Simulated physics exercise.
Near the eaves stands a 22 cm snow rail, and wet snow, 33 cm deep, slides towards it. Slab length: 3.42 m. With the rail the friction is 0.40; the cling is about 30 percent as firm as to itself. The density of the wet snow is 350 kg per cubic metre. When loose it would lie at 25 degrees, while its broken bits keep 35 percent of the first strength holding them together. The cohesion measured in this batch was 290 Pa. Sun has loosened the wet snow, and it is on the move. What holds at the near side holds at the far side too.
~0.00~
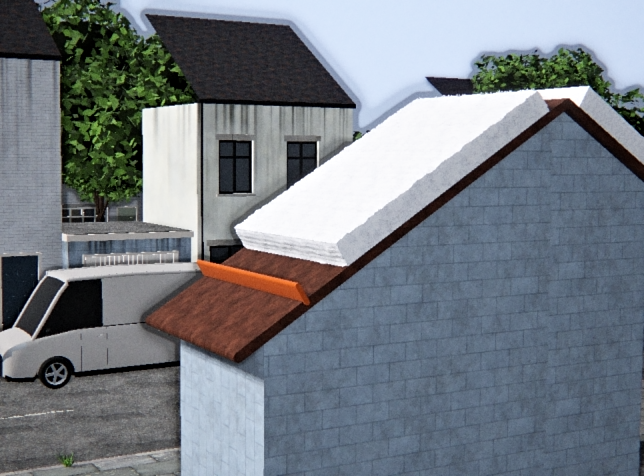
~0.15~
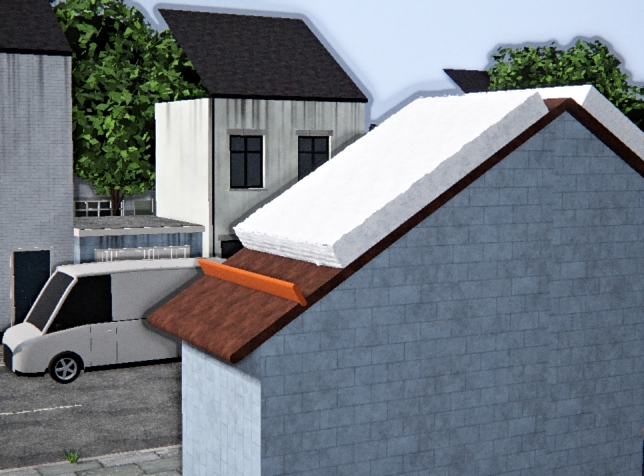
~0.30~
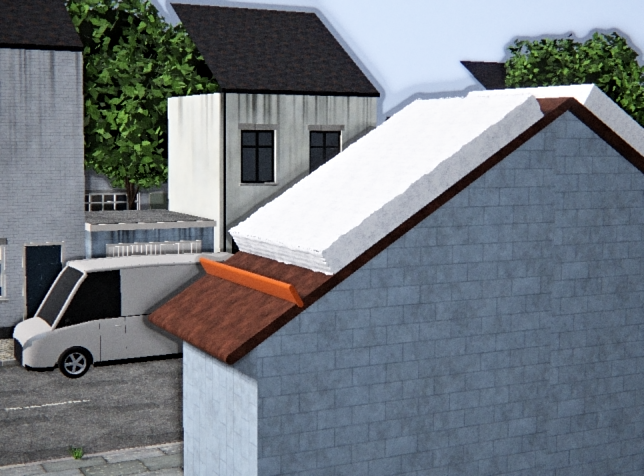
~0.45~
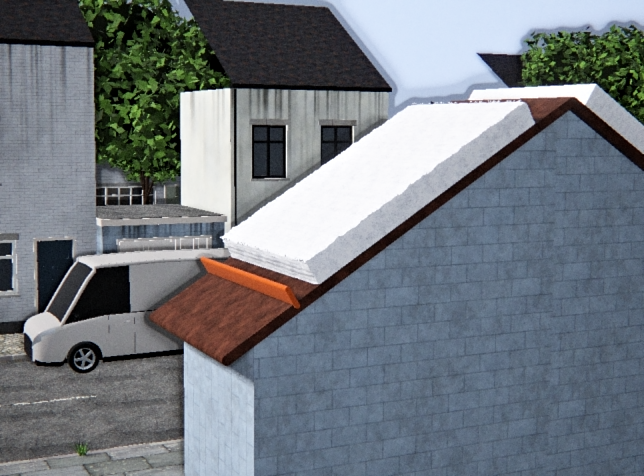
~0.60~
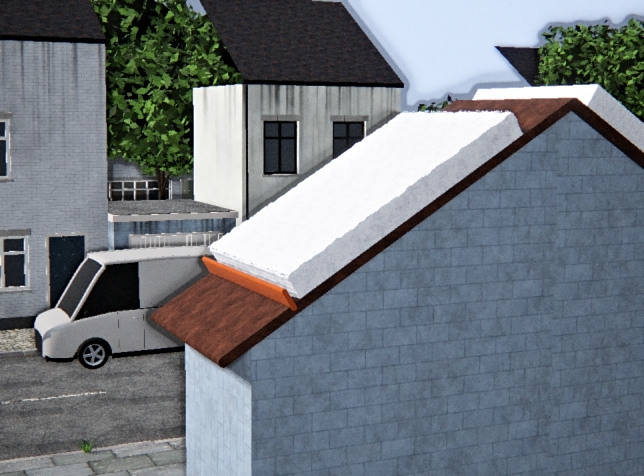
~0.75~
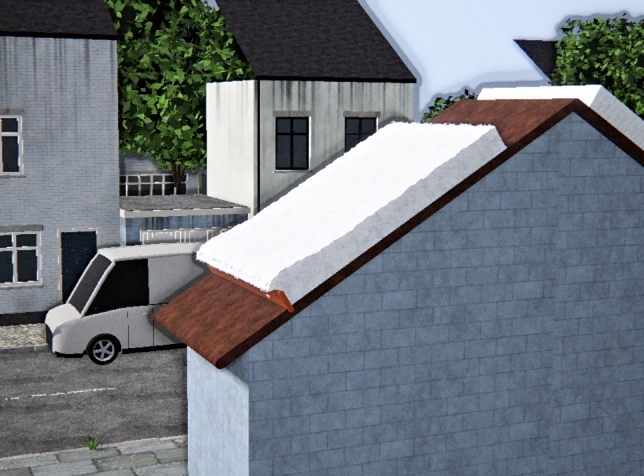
A thick white slab of snow slid down the brown roof of a grey block building, reached the orange rail near the eaves, and pushed slightly over it, still in one piece.
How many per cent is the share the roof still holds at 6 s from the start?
I would say roughly 33 per cent.
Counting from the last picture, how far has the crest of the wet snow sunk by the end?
The top ends up roughly 1.2 m below where it was in the last picture.
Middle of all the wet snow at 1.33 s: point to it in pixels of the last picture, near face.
Near face, approx. (312, 268).
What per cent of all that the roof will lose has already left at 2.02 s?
I'd put it at around 70 %.
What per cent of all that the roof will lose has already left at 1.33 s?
Near 10 in a hundred.
After 1.33 s, 94 % of the snow is on the roof.
After 2.02 s, 56 % of the snow is on the roof.
After 2.71 s, 37 % of the snow is on the roof.
After 3.40 s, 34 % of the snow is on the roof.
After 6.00 s, 33 % of the snow is on the roof.
